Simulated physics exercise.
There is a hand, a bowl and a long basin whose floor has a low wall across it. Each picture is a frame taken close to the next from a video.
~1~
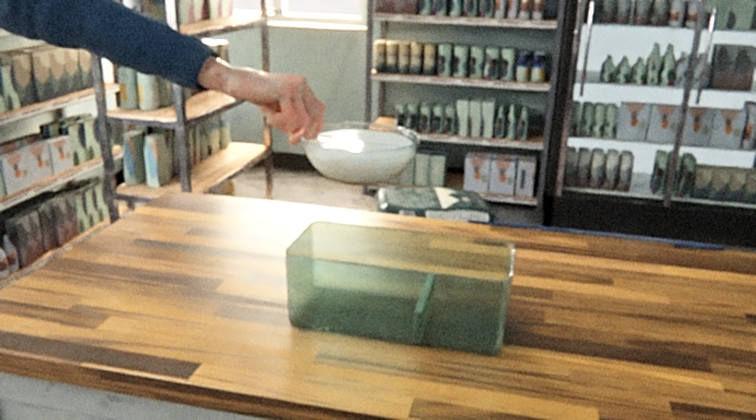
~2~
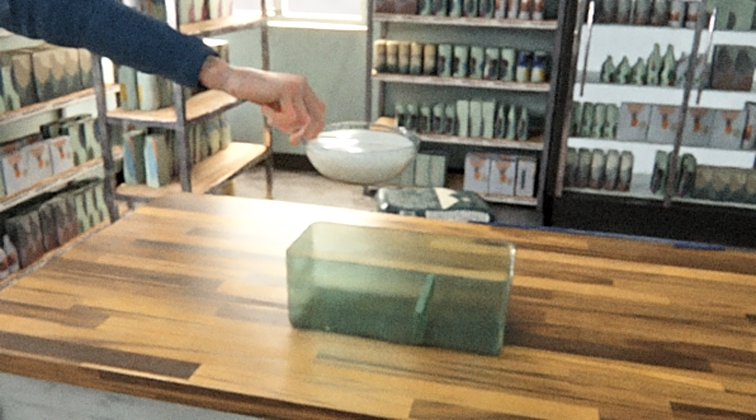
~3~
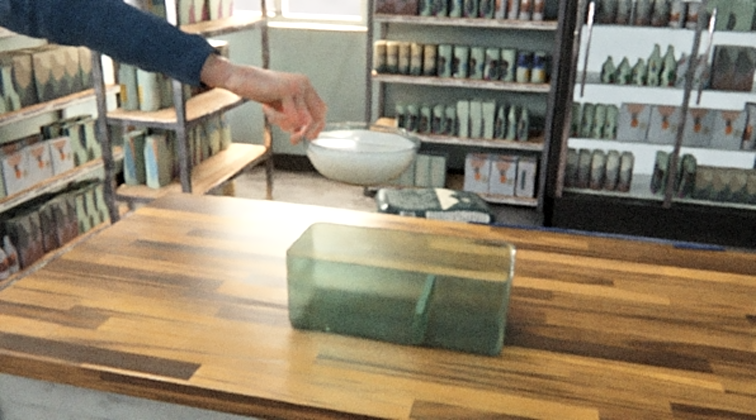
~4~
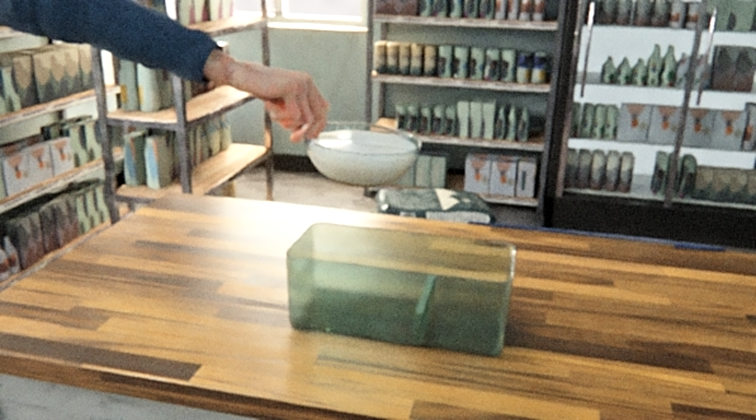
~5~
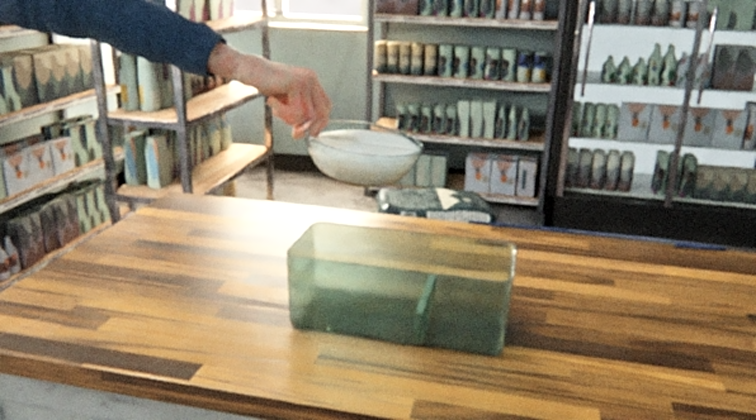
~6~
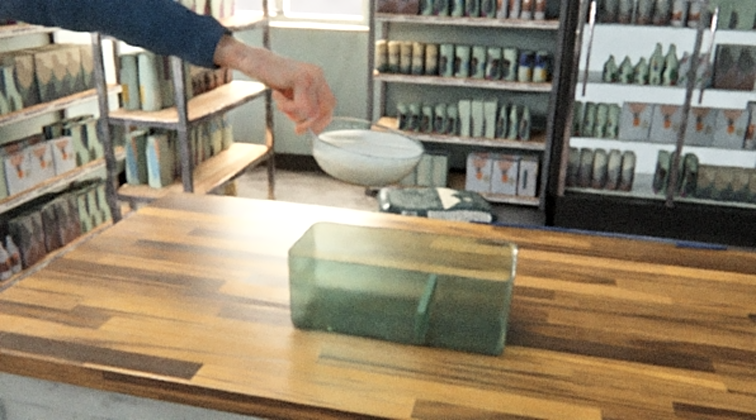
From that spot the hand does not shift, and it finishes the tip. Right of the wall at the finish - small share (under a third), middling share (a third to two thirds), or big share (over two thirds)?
Big.
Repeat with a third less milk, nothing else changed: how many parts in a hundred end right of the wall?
About 75 %.
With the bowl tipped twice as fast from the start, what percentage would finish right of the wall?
Roughly 60 percent.
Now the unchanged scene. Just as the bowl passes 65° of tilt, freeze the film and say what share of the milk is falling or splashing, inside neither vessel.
Estimated: 35 per cent or thereabouts.
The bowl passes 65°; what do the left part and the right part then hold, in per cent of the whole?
Left part 0 %; right part 35 %.
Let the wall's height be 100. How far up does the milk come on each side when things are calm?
Near 10 in a hundred to the left, 80 to the right.
A moment on, the bowl is tipped part way and 27 per cent is still to pour, 2 is left of the wall and 35 right of it.
Next, the bowl is tipped right over and 0 per cent is still to pour, 17 is left of the wall and 82 right of it.
Then the bowl is tipped right over and 0 per cent is still to pour, 17 is left of the wall and 82 right of it.
Later the bowl is tipped right over and 0 per cent is still to pour, 17 is left of the wall and 82 right of it.
Finally, 17 per cent lies left of the wall, 82 right of it and 1 outside.
